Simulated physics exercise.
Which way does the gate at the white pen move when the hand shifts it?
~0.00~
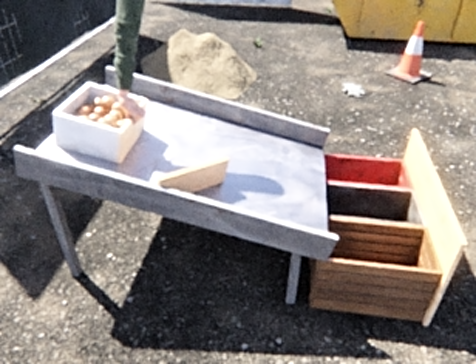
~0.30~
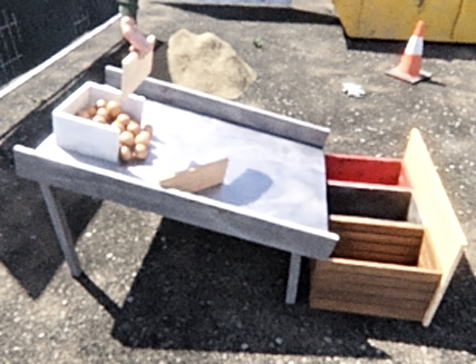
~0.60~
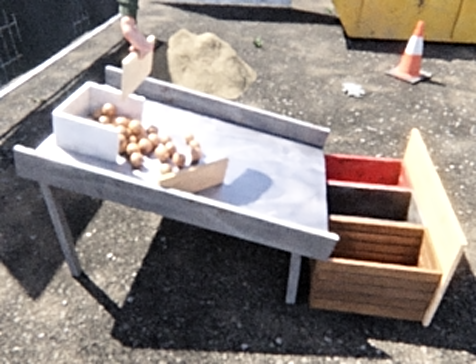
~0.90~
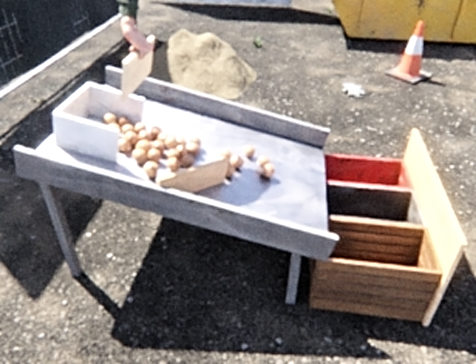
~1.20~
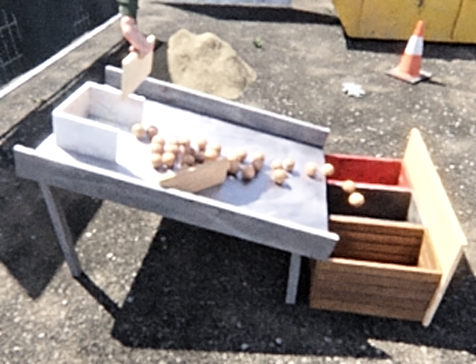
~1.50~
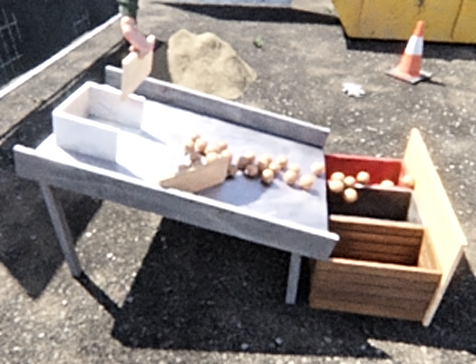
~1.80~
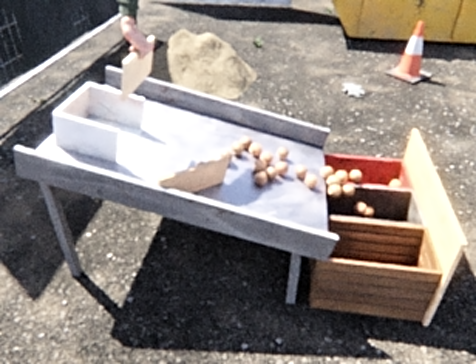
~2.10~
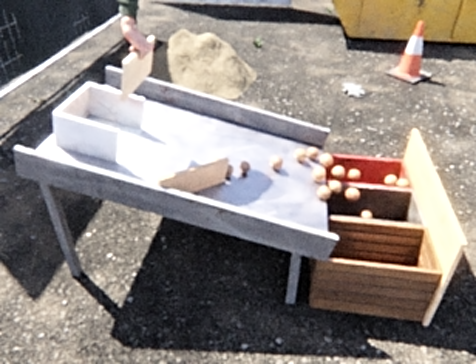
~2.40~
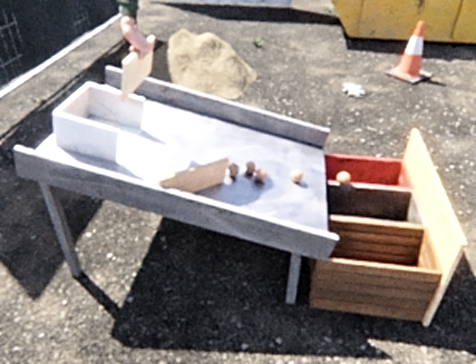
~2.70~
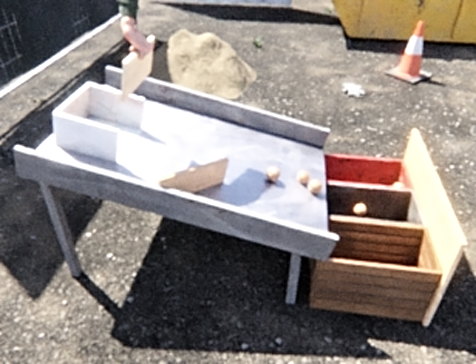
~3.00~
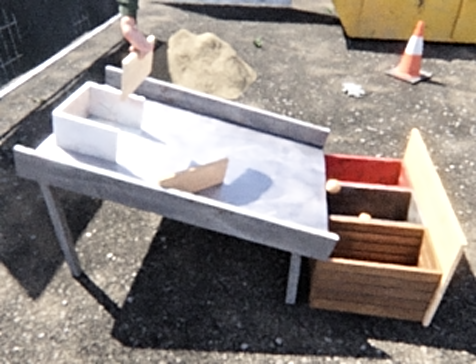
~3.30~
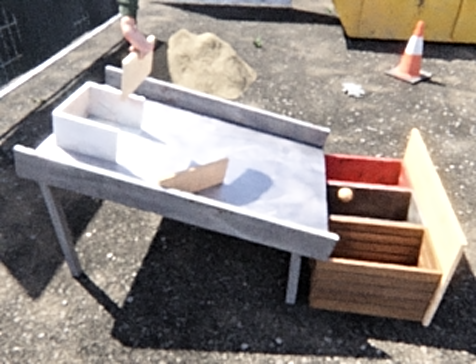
The gate moves up, lifted clear of the pen by the hand, and it stays raised above the table.
